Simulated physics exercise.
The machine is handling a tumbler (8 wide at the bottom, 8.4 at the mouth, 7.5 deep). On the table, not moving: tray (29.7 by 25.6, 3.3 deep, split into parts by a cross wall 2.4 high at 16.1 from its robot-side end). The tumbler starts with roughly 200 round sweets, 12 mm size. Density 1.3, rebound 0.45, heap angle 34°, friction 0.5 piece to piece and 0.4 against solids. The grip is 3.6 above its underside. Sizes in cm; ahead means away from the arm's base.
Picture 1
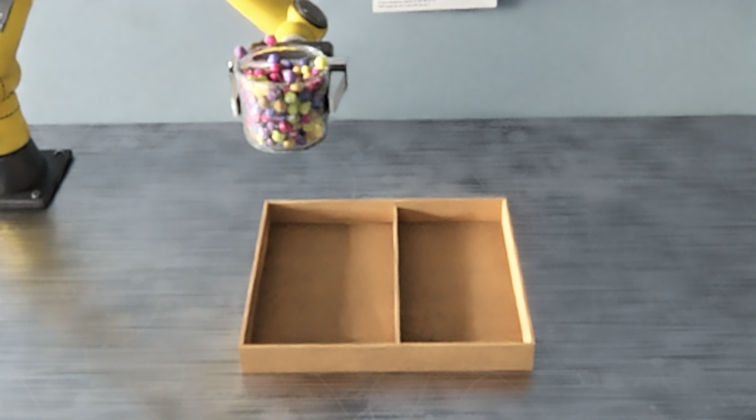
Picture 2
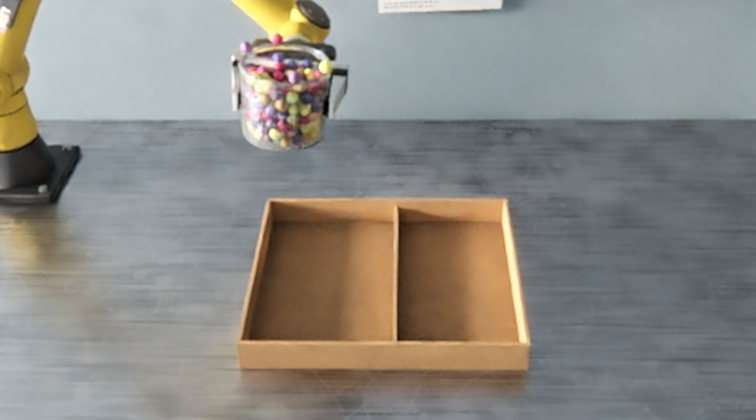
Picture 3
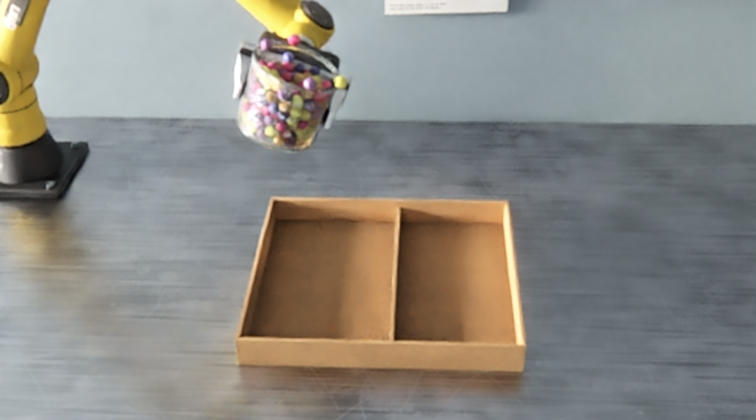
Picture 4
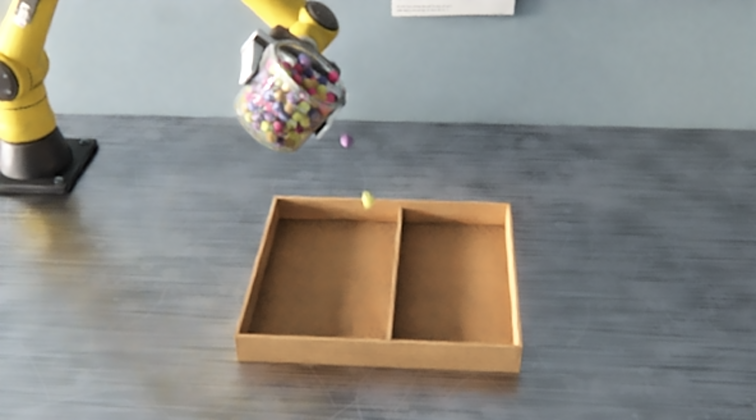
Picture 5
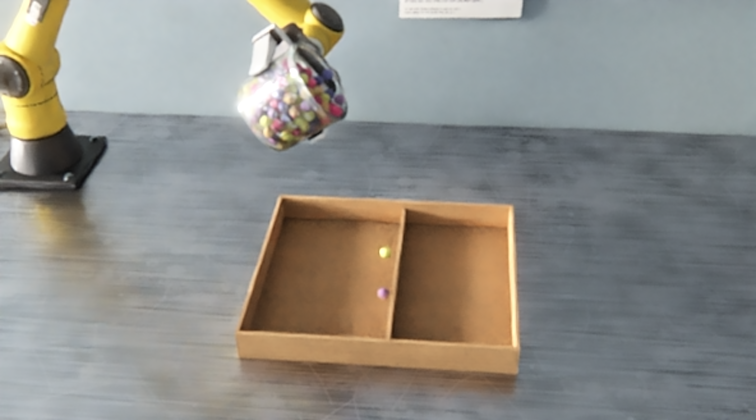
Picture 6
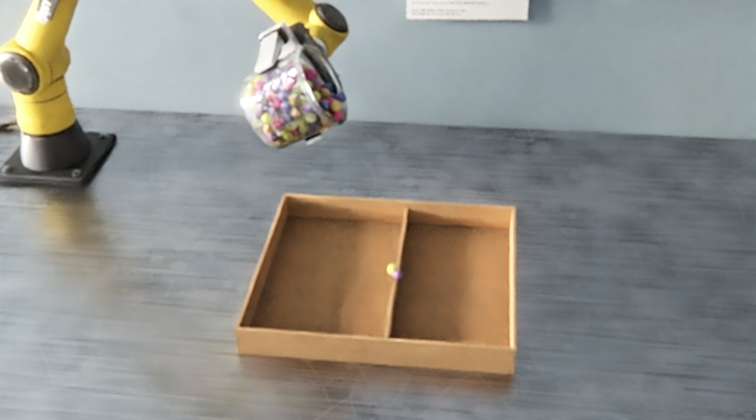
A yellow robot arm at the upper left holds a clear container of colourful round sweets above a dark grey table, seen from above and in front, against a pale blue-grey wall. Below sits an open brown tray divided into two parts. The arm tilts the container steadily to the right, two sweets drop into the tray near the divider, and the camera drifts slightly.
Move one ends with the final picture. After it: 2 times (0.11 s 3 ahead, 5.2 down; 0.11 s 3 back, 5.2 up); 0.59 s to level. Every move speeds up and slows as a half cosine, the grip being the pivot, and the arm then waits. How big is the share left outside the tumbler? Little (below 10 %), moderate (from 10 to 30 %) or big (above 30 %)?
Outside the tumbler the share is moderate, from 10 to 30 %.
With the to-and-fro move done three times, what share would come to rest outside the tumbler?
It would be near 25 per cent.
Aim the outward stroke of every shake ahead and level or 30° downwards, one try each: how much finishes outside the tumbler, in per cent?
Some 65 and 35 per cent.
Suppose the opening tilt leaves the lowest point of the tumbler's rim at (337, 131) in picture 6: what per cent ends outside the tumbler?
Some 55 per cent.
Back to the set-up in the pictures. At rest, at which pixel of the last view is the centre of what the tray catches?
Around (454, 293).
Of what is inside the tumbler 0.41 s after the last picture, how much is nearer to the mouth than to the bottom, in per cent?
About 45 per cent.
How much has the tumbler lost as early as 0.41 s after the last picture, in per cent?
About 15 per cent by then.
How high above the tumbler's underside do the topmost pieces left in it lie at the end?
Roughly 7.5 cm.
Then, 0.41 s later, tilted 60° forward, highest piece 27 above the table; 162 in the tumbler, 12 in the far-side part, 3 in the robot-side part, 18 in flight or on a rim.
Then, 0.82 s later, tilted 16° forward, highest piece 28 above the table; 159 in the tumbler, 27 in the far-side part, 6 in the robot-side part, 3 on the table or floor.
Then, 1.23 s later, level, highest piece 29 above the table; 159 in the tumbler, 27 in the far-side part, 6 in the robot-side part, 3 on the table or floor.
Then, 2.28 s later, level, highest piece 29 above the table; 159 in the tumbler, 27 in the far-side part, 6 in the robot-side part, 3 on the table or floor.
At rest, 159 in the tumbler, 27 in the far-side part, 6 in the robot-side part, 3 on the table or floor. That is 18 % outside the tumbler.
